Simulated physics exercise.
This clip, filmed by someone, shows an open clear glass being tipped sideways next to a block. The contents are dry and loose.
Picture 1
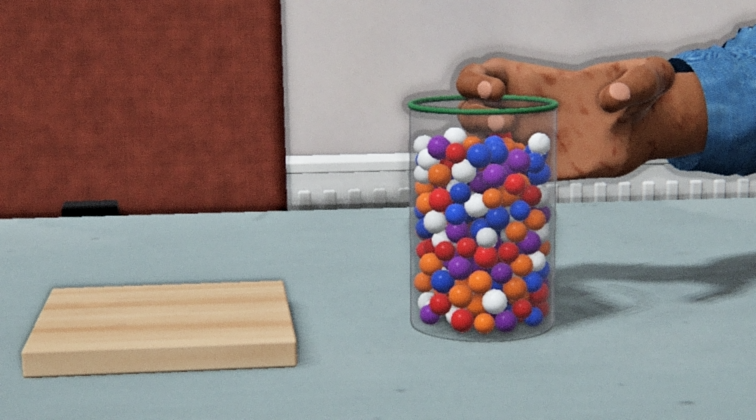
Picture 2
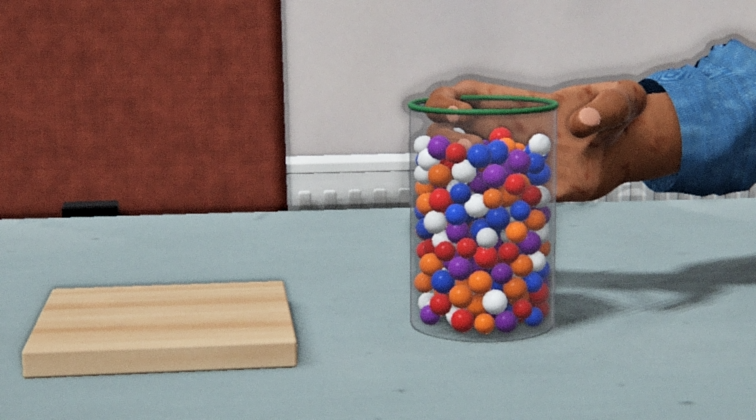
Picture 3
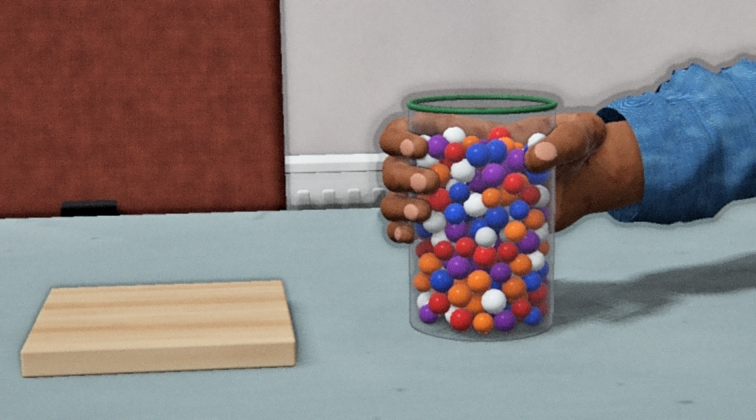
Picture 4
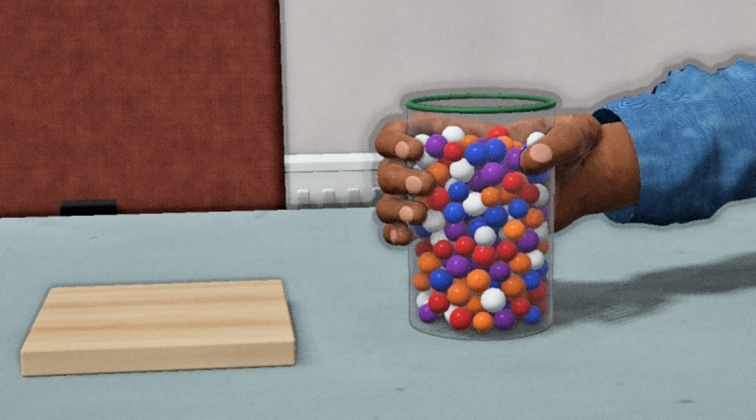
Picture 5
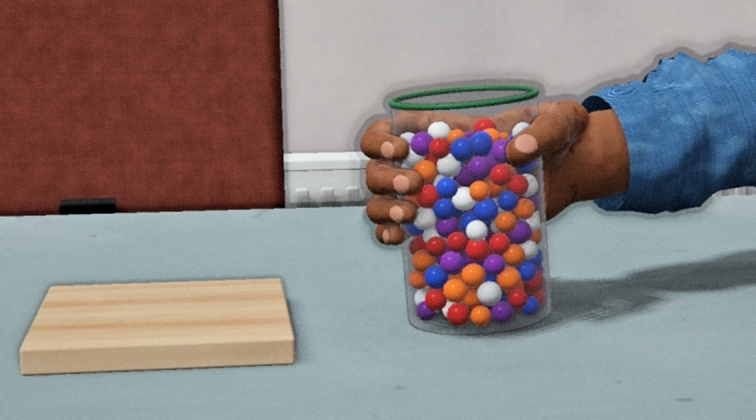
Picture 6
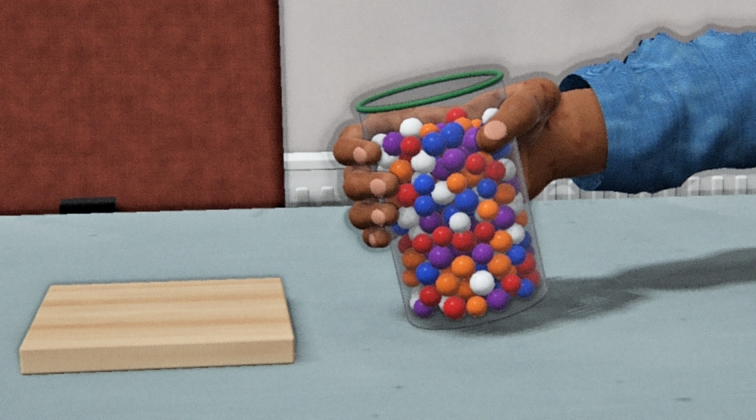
To begin with, a clear glass with a green rim, nearly full of colourful round beads, stands upright on a table to the right of a wooden block, as a hand reaches in from the right. The fingers wrap around the glass and grip it, then the hand leans it slightly leftward.
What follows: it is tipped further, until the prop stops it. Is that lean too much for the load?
With it resting there, I'd say the filling gets out, some of it.
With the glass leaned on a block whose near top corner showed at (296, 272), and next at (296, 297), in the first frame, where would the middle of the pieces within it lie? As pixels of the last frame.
The first gives (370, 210) and the second gives (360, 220).
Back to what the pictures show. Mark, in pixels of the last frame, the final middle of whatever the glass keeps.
In the final picture it sits close to (329, 245).
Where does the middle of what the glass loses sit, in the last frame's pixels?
The middle ends up near (65, 308) in the last picture.
Then, 0.27 s later than the last frame, the glass leans 32°; everything is still inside.
Then, 0.62 s later than the last frame, the glass leans 56°; everything is still inside.
Then, 0.98 s later than the last frame, the glass rests on the block at 77°; a stray few of the round plastic beads out of it.
When it is over, the glass rests on the block at 78°; a small part of the round plastic beads out of it.
